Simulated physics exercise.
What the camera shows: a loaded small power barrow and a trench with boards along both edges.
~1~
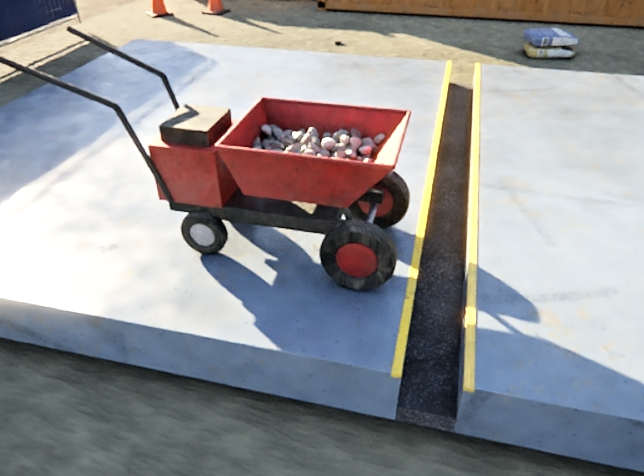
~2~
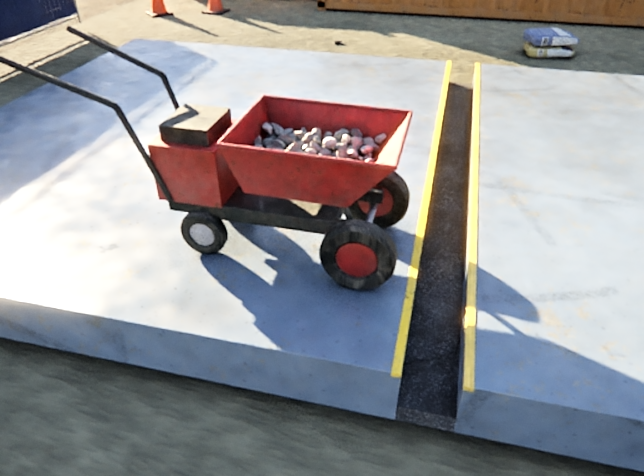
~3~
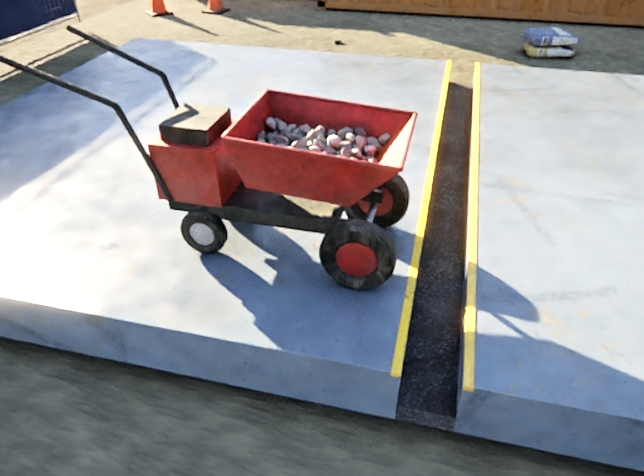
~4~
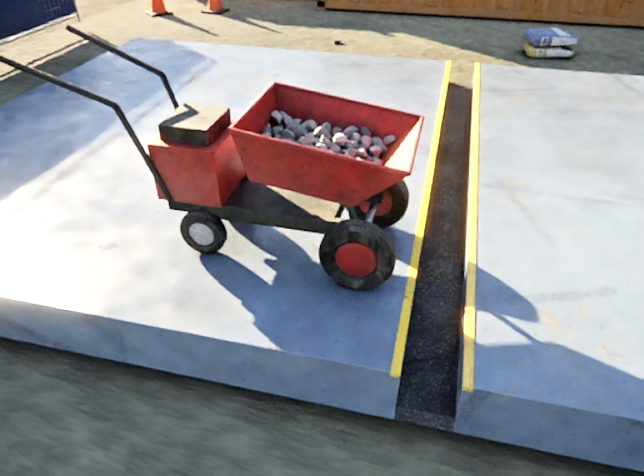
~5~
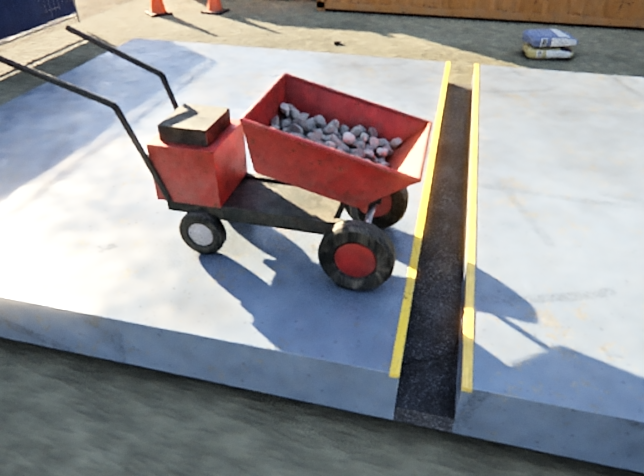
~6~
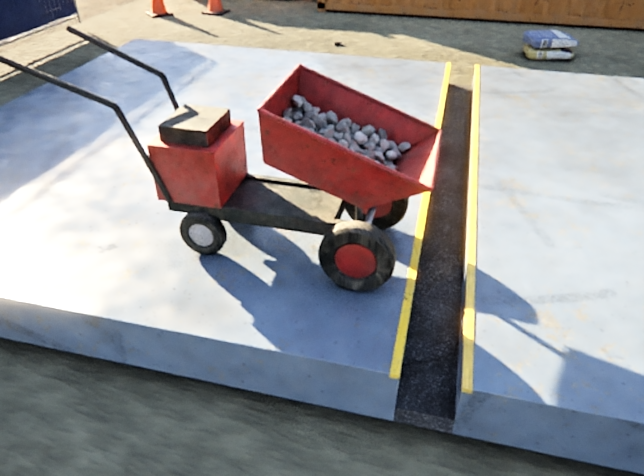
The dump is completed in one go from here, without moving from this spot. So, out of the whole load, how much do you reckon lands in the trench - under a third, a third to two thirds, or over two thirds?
I reckon under a third of it lands there.
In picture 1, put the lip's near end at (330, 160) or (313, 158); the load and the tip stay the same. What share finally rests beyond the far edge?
The first position yields around 0 per cent; the second yields around 0 per cent.
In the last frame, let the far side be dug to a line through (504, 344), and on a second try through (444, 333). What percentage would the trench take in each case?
Roughly 70 per cent, and 0 per cent.
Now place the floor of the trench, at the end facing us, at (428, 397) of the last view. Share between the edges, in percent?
Estimated share: Approx. 20 %.
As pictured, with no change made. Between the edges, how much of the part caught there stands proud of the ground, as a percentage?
About 5 %.
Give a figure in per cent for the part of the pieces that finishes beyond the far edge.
Close to 85 in a hundred.
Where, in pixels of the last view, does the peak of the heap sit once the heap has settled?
Approximate top: (494, 265).
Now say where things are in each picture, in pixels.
The first picture shows lip of the skip near (393, 168), level; top of the load near (308, 150), broken stones; first edge of the trench near (405, 325); far edge near (471, 337), the trench under half as wide as the skip, and about as deep as wide.
The second picture shows lip of the skip near (395, 168), level; top of the load near (309, 149).
The third picture shows lip of the skip near (401, 170), tipped barely; top of the load near (312, 146).
The fourth picture shows lip of the skip near (409, 174), tipped a little; top of the load near (303, 144).
The fifth picture shows lip of the skip near (419, 181), tipped a little; top of the load near (297, 130).
The sixth picture shows lip of the skip near (431, 190), tipped clearly; top of the load near (309, 125); first edge of the trench near (403, 326); far edge near (469, 338).
Shortly afterwards, skip tipped steeply; the whole lot in the skip.
Next, skip tipped right over; the bulk in the skip; near a quarter beyond it.
Some moments later, skip tipped right over; a little in the skip; a little in or heaped over the trench; the bulk beyond it.
In the end, skip tipped right over; only a few in the skip; a little in or heaped over the trench; the bulk beyond it.
